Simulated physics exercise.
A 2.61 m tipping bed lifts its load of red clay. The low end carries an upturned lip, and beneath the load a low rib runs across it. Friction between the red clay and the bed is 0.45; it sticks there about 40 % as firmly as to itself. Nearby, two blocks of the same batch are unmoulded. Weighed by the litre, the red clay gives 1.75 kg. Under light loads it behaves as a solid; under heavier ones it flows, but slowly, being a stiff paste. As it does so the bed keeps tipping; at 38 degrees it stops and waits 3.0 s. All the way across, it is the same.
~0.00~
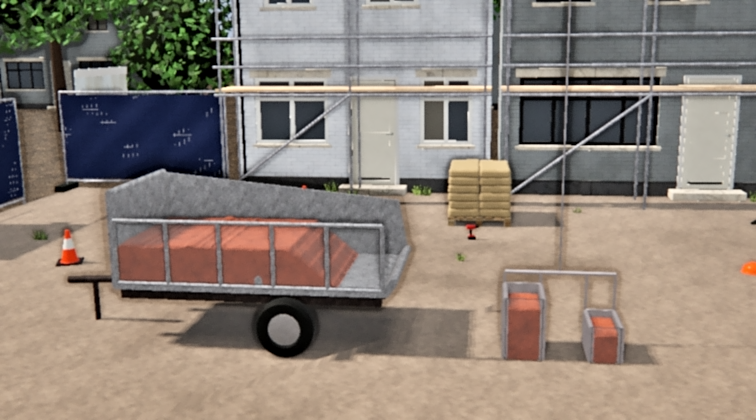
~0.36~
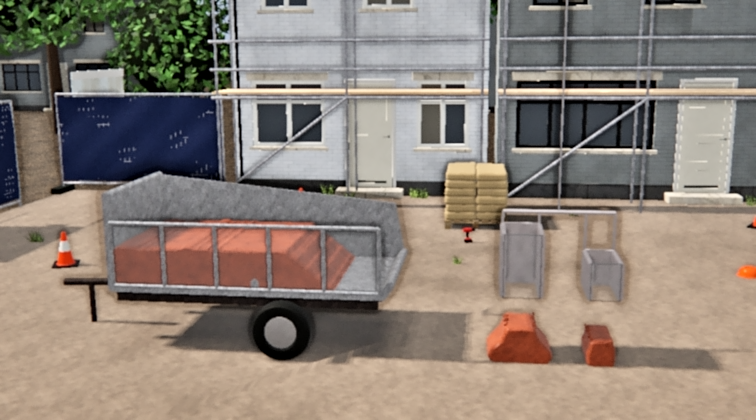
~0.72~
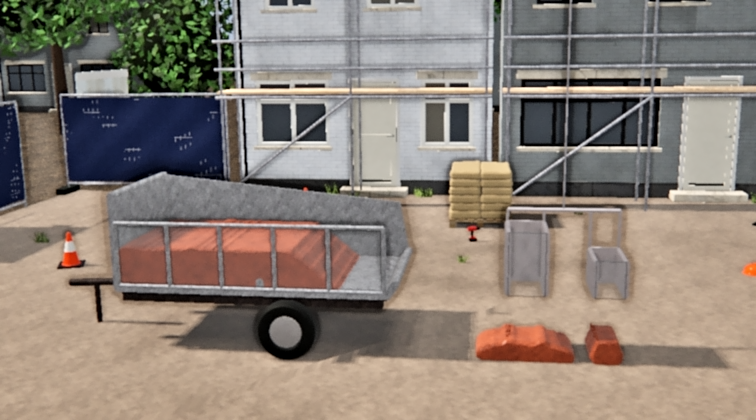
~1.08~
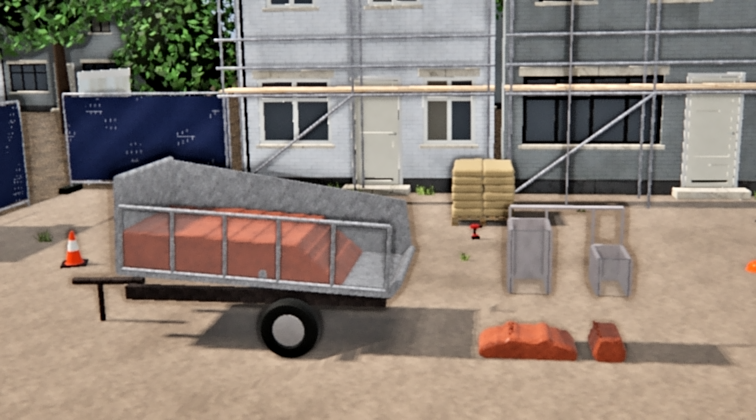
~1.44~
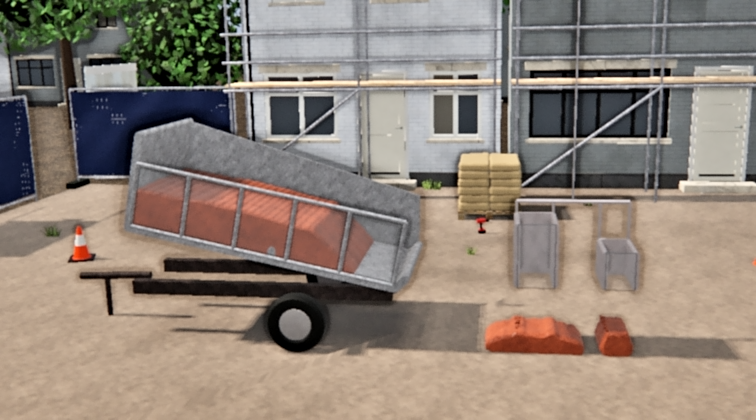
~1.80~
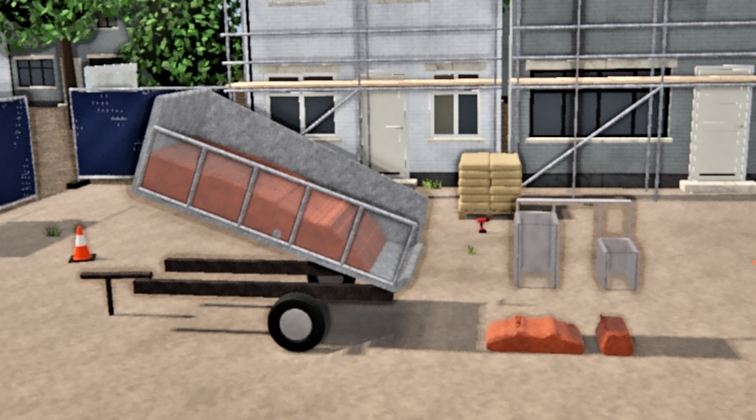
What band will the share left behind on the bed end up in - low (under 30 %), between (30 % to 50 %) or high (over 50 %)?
It ends up in the low band.
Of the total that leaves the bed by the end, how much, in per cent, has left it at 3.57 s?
90 %.
After 2.33 s, the tilt is 33 degrees and 100 % is on the bed.
After 2.95 s, the tilt is 38 degrees and 75 % is on the bed.
After 3.57 s, the tilt is 38 degrees and 28 % is on the bed.
After 4.19 s, the tilt is 38 degrees and 17 % is on the bed.
After 5.67 s, the tilt is 38 degrees and 17 % is on the bed.
